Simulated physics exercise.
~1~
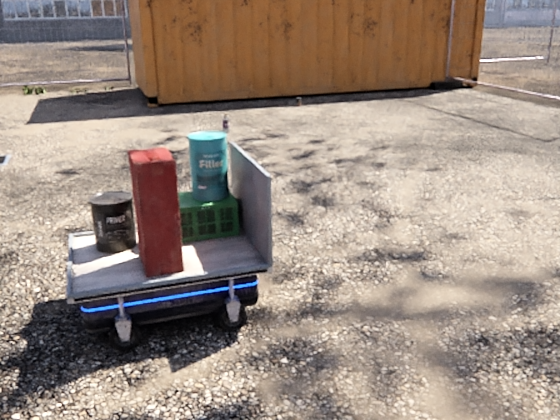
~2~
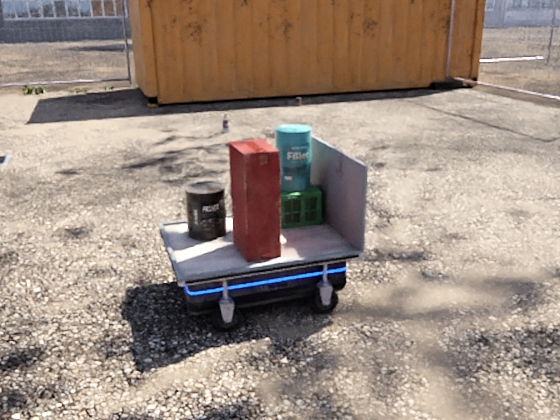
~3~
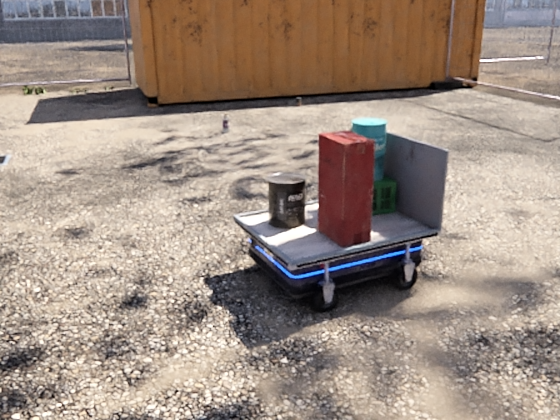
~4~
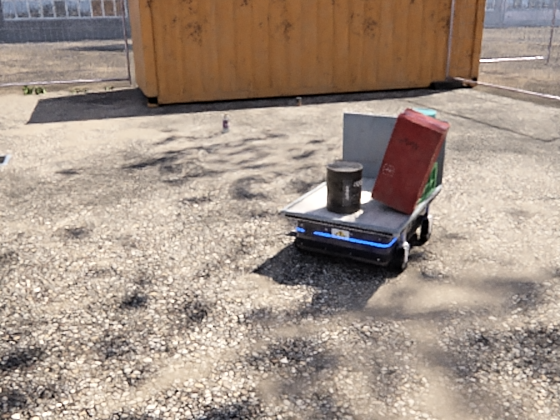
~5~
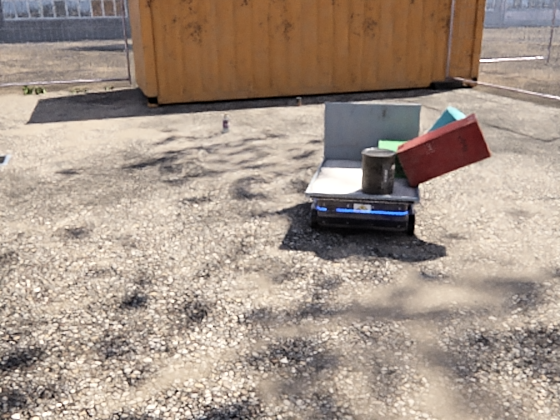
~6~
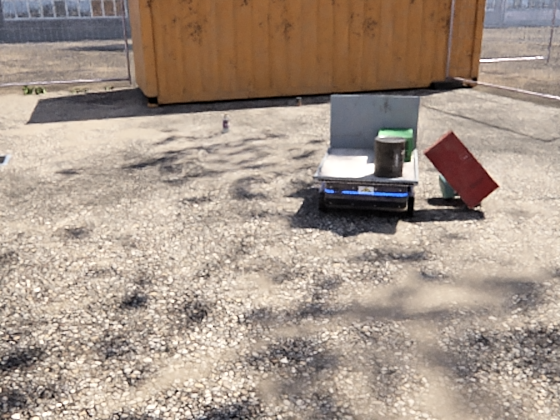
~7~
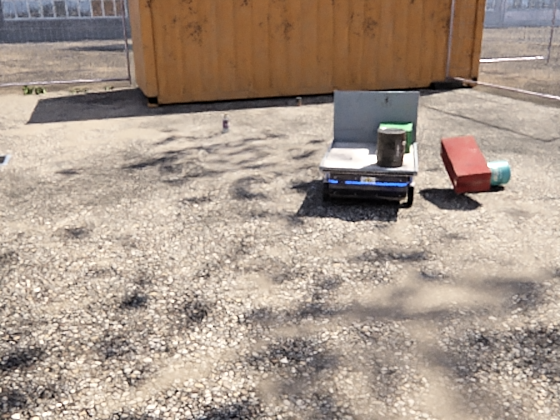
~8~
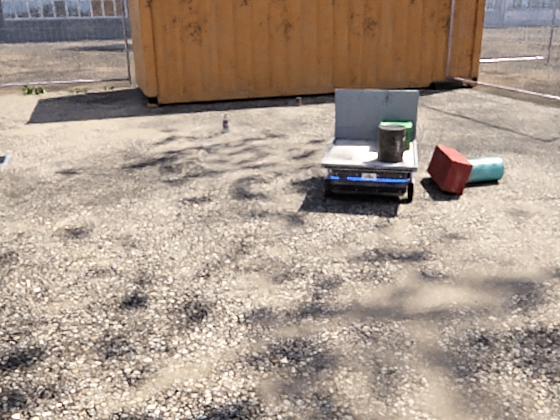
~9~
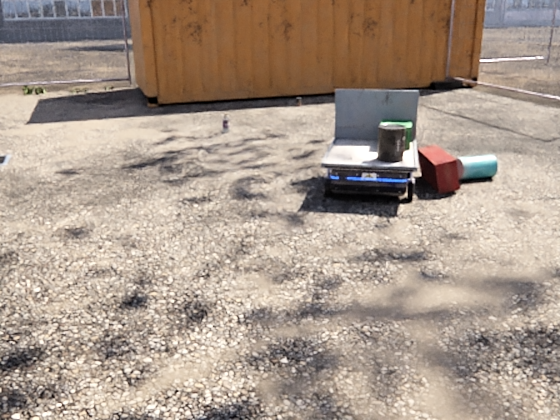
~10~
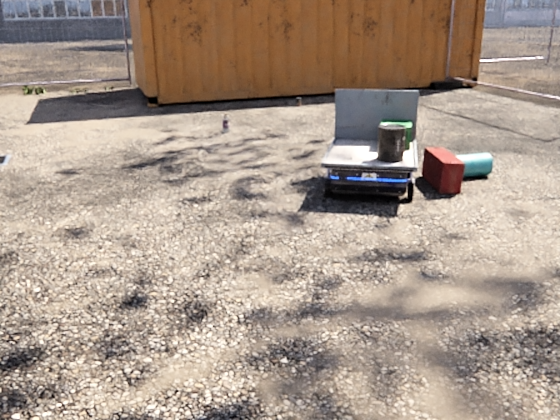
A red box and a turquoise pail topple off a turning cart, which then stops.
